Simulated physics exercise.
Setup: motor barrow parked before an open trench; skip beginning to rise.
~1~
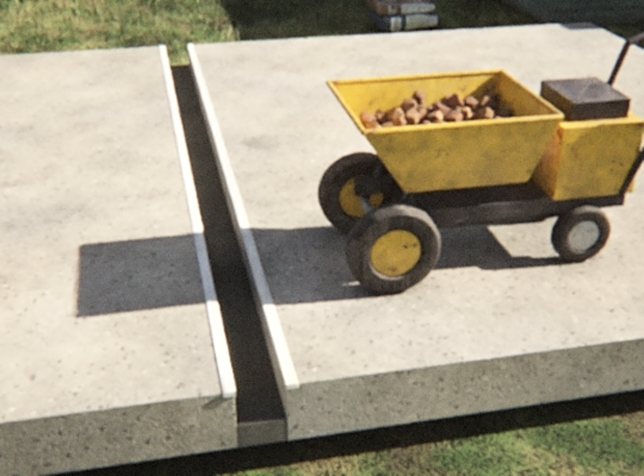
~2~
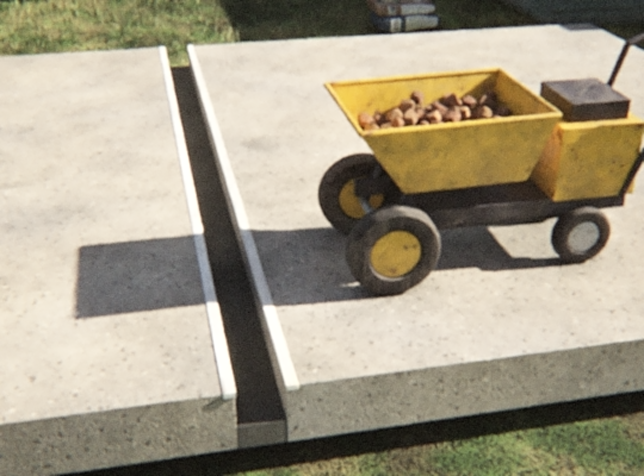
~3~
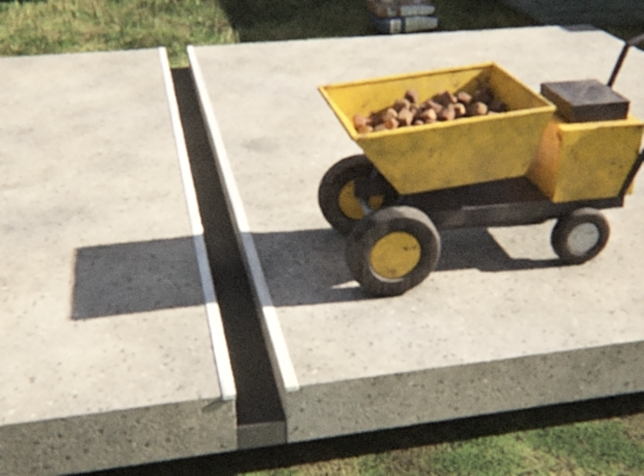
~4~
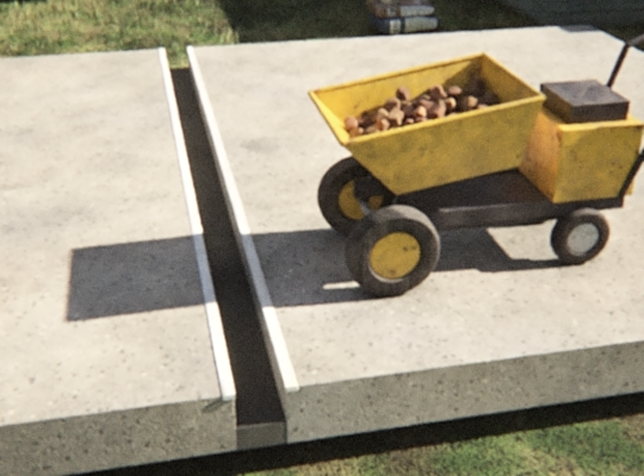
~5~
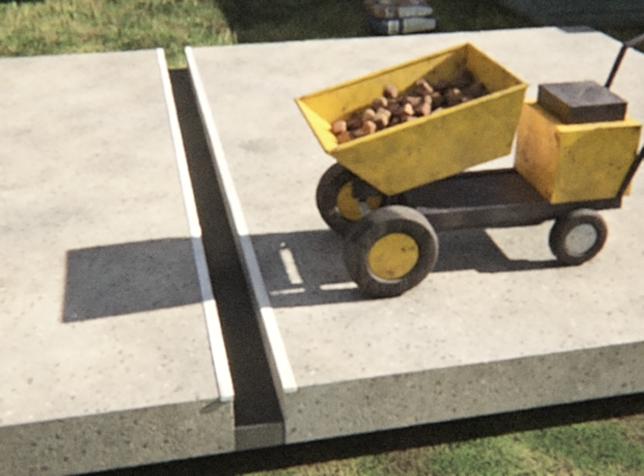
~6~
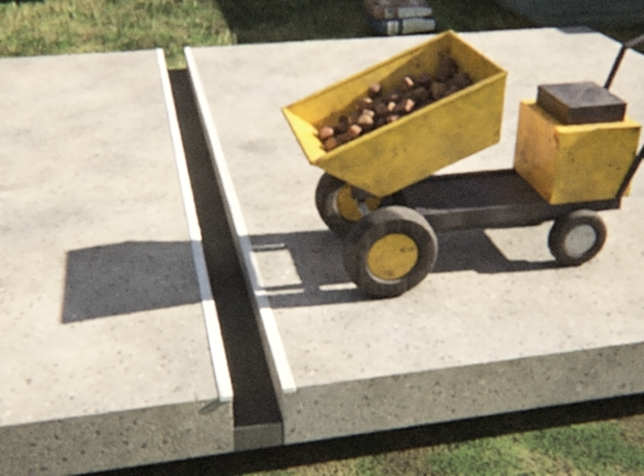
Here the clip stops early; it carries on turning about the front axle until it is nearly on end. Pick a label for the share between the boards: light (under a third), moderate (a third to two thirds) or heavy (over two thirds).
Moderate - a third to two thirds.
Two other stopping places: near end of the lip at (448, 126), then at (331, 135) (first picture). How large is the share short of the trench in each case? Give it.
Try 1 about 50 %, try 2 about 0 %.
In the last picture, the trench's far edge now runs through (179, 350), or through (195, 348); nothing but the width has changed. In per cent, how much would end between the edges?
90 % then 80 %, roughly.
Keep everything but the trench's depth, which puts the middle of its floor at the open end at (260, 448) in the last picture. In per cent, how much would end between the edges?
Estimate: Approx. 60 per cent.
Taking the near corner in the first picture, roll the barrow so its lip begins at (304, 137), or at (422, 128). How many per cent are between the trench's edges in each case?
Roughly 0 and 40 percent respectively.
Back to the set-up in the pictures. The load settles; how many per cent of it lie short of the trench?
Roughly 0 per cent of the load.
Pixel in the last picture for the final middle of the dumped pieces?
Centre at rest, last view: Approx. (216, 274).
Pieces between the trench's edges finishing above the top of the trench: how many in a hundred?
My estimate would be close to 25 per cent.
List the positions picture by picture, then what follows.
Lip of the skip at (364, 133), level; top of the load at (455, 126), clay clods; first edge of the trench at (278, 335); far edge at (219, 342), the trench under half as wide as the skip, and about as deep as wide, in the first frame.
Lip of the skip at (361, 135), tipped barely; top of the load at (454, 114), in the second frame.
Lip of the skip at (354, 139), tipped barely; top of the load at (448, 112), in the third frame.
Lip of the skip at (342, 144), tipped a little; top of the load at (469, 104), in the fourth frame.
Lip of the skip at (327, 152), tipped clearly; top of the load at (453, 101), in the fifth frame.
Lip of the skip at (312, 163), tipped clearly; top of the load at (438, 94); first edge of the trench at (274, 338); far edge at (216, 345), in the sixth frame.
Soon, skip tipped steeply; all in the skip.
A while on, skip tipped right over; about two thirds in the skip; about a quarter in or heaped over the trench; a small part beyond it; a stray few falling.
Towards the end, skip tipped right over; about a quarter in the skip; about half in or heaped over the trench; about a third beyond it.
Finally, skip tipped right over; a small part in the skip; about half in or heaped over the trench; about a third beyond it.
